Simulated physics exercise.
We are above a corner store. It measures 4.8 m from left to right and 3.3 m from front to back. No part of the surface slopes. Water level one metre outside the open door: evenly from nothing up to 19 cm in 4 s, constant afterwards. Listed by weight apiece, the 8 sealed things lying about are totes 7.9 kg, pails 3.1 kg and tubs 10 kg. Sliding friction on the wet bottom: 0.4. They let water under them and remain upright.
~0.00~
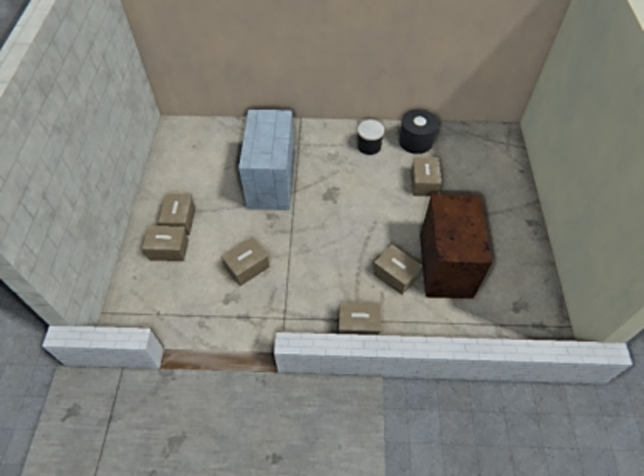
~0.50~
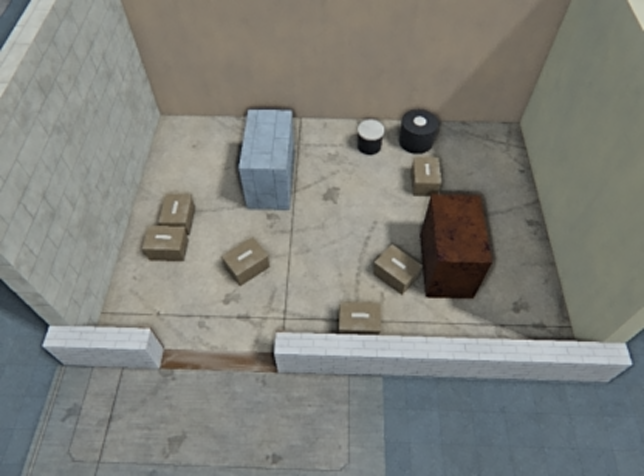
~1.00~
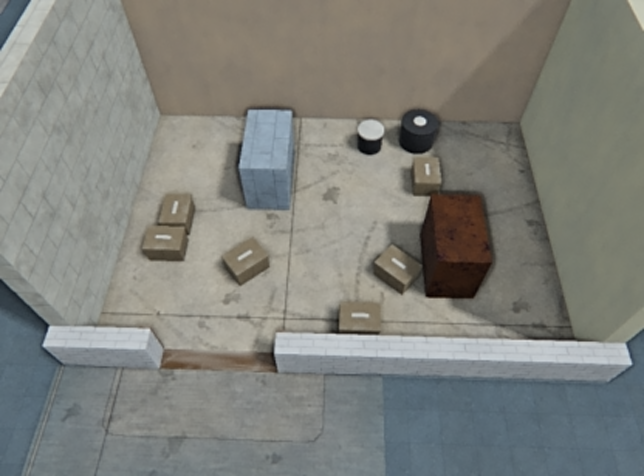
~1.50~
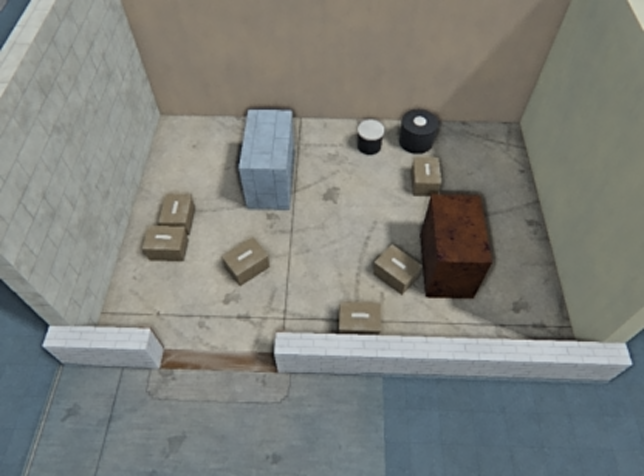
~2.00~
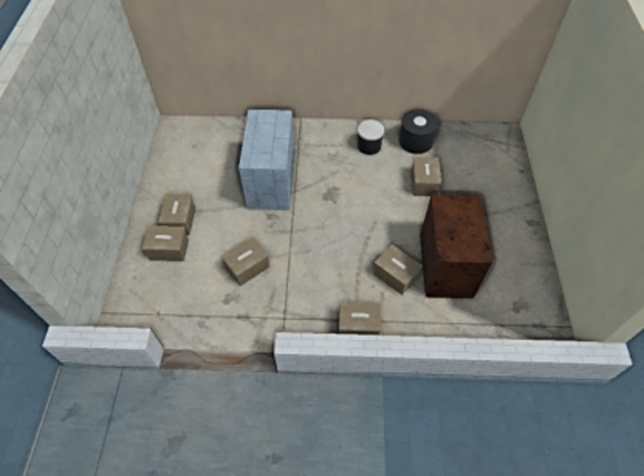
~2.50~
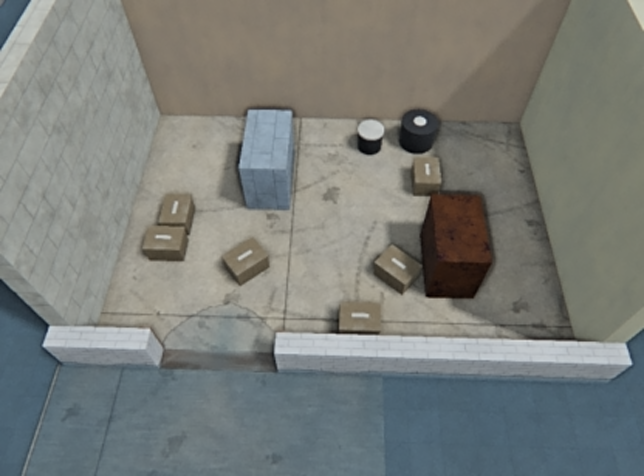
Water spreads over the grey paving outside a walled, roofless room seen from high above, first darkening the edges, then closing over the pale path towards the doorway gap at the front left. Inside, a light blue block, a rusty brown block, six small cardboard boxes and two dark round containers stay still. The water crosses the brown sill and just enters the room, while the camera holds steady.
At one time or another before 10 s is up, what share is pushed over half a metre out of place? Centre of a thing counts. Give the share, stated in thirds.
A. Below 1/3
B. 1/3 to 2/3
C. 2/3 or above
The answer is C.
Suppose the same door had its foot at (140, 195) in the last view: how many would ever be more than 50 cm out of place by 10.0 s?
That would give 4.
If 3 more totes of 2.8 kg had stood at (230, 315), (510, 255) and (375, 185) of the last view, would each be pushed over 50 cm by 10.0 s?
Beyond the limit; within the limit; beyond the limit.
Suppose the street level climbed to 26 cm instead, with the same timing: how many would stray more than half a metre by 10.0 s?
I count 6 of them in that case.
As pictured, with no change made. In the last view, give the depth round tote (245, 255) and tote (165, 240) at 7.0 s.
About 8 and 9 cm.
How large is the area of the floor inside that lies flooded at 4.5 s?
The covered patch comes to about 5.5 m2.
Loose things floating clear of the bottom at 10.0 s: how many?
That would be 6 of them.
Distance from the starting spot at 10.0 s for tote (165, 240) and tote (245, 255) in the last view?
First 250 cm, then 60 cm.
After 3.5 s 0 of 8 are over 50 cm from their spots; 0 afloat.
After 4.5 s 1 of 8 are over 50 cm from their spots; 0 afloat.
After 7.0 s 3 of 8 are over 50 cm from their spots; 3 afloat.
After 10.0 s 6 of 8 are over 50 cm from their spots, and 6 have been at some point; 6 afloat.
